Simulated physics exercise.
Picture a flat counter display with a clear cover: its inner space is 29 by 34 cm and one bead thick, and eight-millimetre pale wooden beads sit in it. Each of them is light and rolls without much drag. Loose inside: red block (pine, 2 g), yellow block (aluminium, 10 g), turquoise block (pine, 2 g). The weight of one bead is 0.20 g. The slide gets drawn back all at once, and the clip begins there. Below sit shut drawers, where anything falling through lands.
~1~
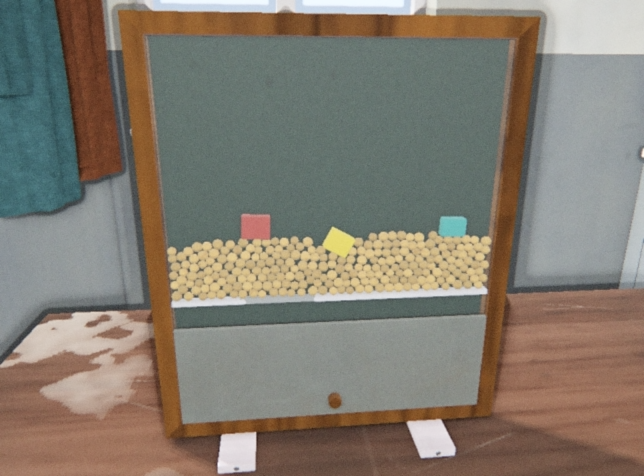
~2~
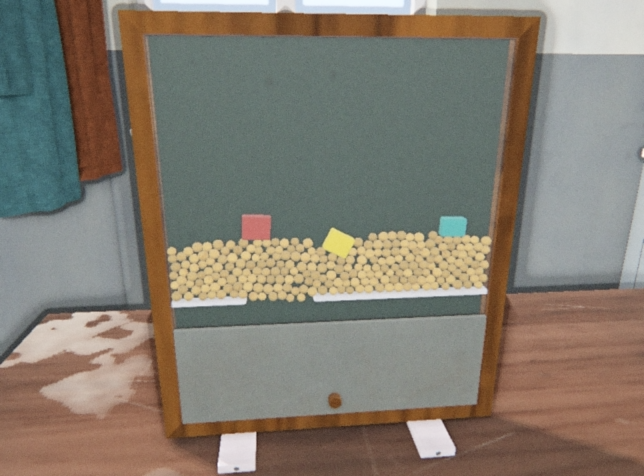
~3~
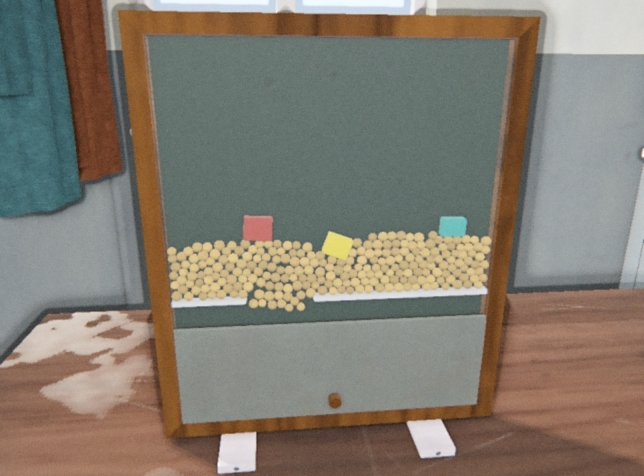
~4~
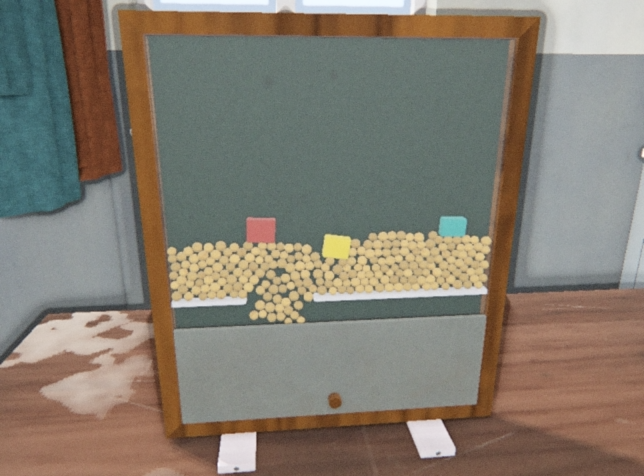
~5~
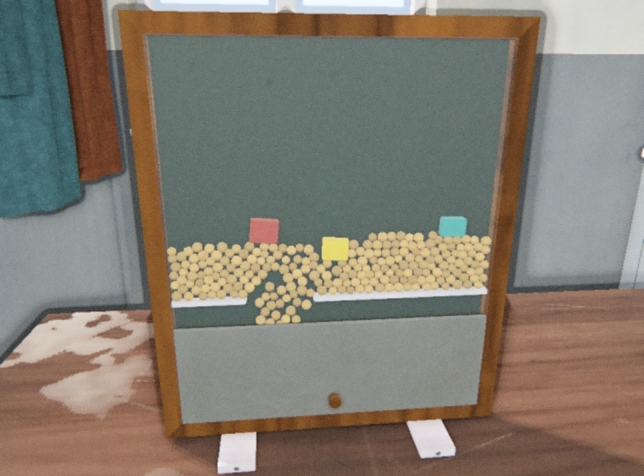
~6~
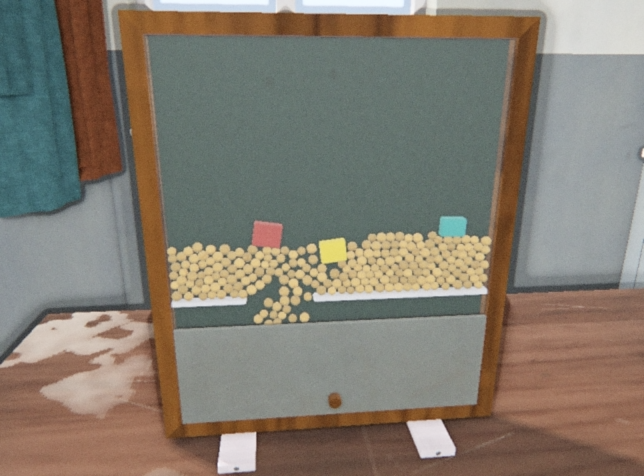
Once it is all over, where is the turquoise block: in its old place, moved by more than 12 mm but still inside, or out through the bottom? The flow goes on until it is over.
Still in place.
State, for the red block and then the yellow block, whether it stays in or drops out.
Red: Falls through; yellow: Falls through.
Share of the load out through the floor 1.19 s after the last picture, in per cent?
That would be around 50 per cent.
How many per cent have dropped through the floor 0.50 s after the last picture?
Roughly 40 per cent.
Then, 0.16 s after the last picture, 30 % are out; red block moved 7.6 cm tilted 75°; yellow block moved 5.8 cm tilted 49°; turquoise block moved 0.0 cm.
Then, 0.50 s after the last picture, 40 % are out; red block below the floor; yellow block below the floor; turquoise block moved 0.0 cm.
Then, 1.19 s after the last picture, 50 % are out; red block below the floor; yellow block below the floor; turquoise block moved 0.0 cm.
All still 1.7 s after it, 50 % are out; red block below the floor; yellow block below the floor; turquoise block moved 0.0 cm.
